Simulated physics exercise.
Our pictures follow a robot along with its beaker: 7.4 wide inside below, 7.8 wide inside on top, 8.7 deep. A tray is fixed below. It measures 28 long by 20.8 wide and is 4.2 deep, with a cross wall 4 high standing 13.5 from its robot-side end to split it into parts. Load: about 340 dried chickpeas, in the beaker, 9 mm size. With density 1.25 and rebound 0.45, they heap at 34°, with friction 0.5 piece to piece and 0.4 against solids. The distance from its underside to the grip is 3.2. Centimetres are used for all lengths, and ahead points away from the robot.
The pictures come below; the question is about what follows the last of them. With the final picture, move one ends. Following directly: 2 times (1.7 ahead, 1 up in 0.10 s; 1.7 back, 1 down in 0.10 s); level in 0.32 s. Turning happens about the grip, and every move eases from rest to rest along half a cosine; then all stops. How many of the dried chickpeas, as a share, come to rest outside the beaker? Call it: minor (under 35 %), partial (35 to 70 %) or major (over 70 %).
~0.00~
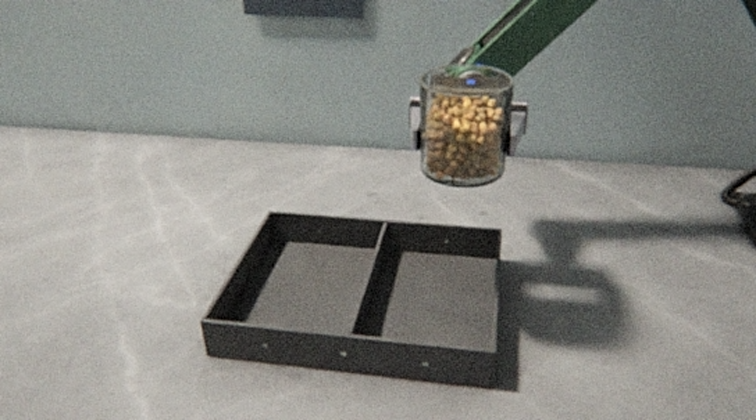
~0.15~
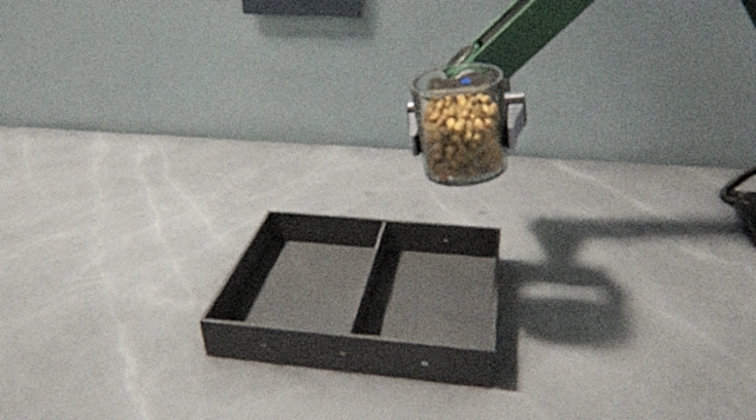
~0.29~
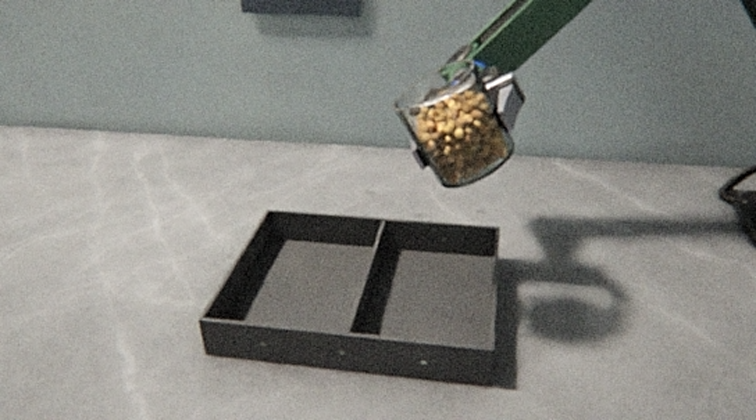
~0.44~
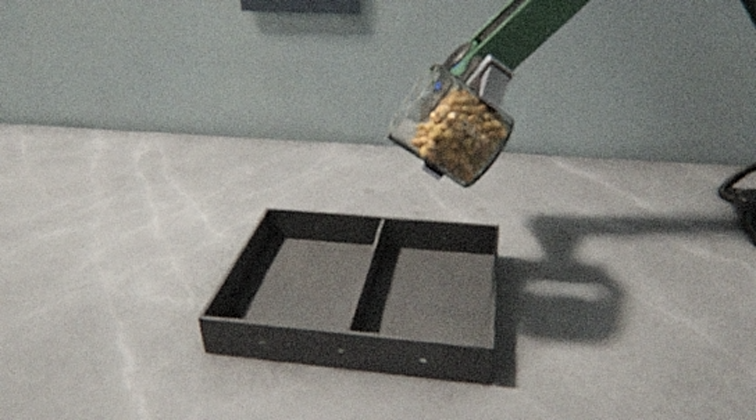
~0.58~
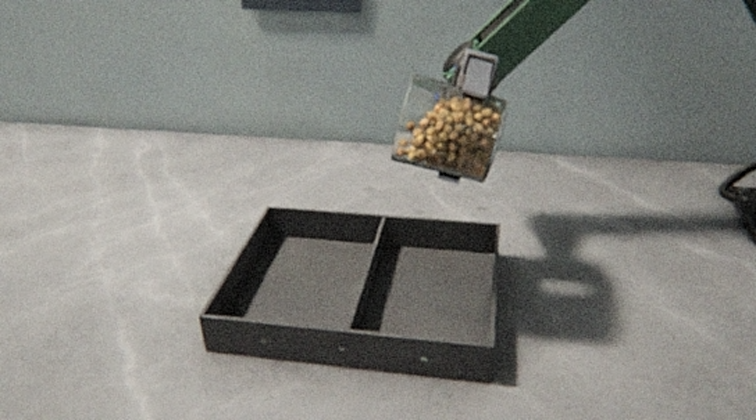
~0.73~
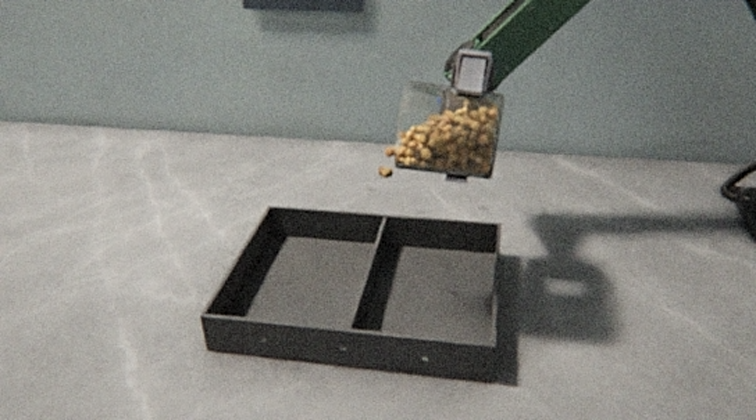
My call is partial.
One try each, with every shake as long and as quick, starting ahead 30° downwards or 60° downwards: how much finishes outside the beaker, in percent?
You'd get about 30 per cent with the first setting and about 15 per cent with the second.
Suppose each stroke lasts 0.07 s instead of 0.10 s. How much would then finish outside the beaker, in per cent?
65 %.
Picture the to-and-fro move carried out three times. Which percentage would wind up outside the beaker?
Near 60 per cent.
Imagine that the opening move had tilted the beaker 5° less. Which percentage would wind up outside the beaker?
Estimate: Around 35 per cent.
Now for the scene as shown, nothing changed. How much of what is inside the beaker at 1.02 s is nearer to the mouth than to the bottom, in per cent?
Near 50 %.
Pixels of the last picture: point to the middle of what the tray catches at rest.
Roughly at pixel (328, 290).
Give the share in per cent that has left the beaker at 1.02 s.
So far around 20 % is out.
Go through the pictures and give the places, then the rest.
The first frame shows the beaker middle at (464, 127), level; upper third of the load around (465, 122), from x 430 to 500, top at y 105; 339 in the beaker.
The second frame shows the beaker middle at (461, 126), tilted 8° forward; upper third of the load around (464, 121), from x 425 to 500, top at y 100.
The third frame shows the beaker middle at (456, 126), tilted 29° forward; upper third of the load around (467, 121), from x 420 to 500, top at y 95.
The fourth frame shows the beaker middle at (451, 128), tilted 56° forward; upper third of the load around (466, 118), from x 420 to 500, top at y 95.
The fifth frame shows the beaker middle at (450, 130), tilted 77° forward; upper third of the load around (468, 117), from x 405 to 495, top at y 100.
The sixth frame shows the beaker middle at (451, 131), tilted 85° forward; upper third of the load around (472, 122), from x 380 to 495, top at y 100; 336 in the beaker, 3 in flight or on a rim.
After 1.02 s, tilted 85° forward, highest piece 23 above the table; 269 in the beaker, 37 in the far-side part, 11 in the robot-side part, 22 in flight or on a rim.
After 1.31 s, tilted 36° forward, highest piece 24 above the table; 180 in the beaker, 116 in the far-side part, 36 in the robot-side part, 7 in flight or on a rim.
After 1.65 s, level, highest piece 22 above the table; 179 in the beaker, 124 in the far-side part, 36 in the robot-side part.
After 2.70 s, level, highest piece 22 above the table; 179 in the beaker, 124 in the far-side part, 36 in the robot-side part.
In the end, 179 in the beaker, 124 in the far-side part, 36 in the robot-side part. That is 47 % outside the beaker.
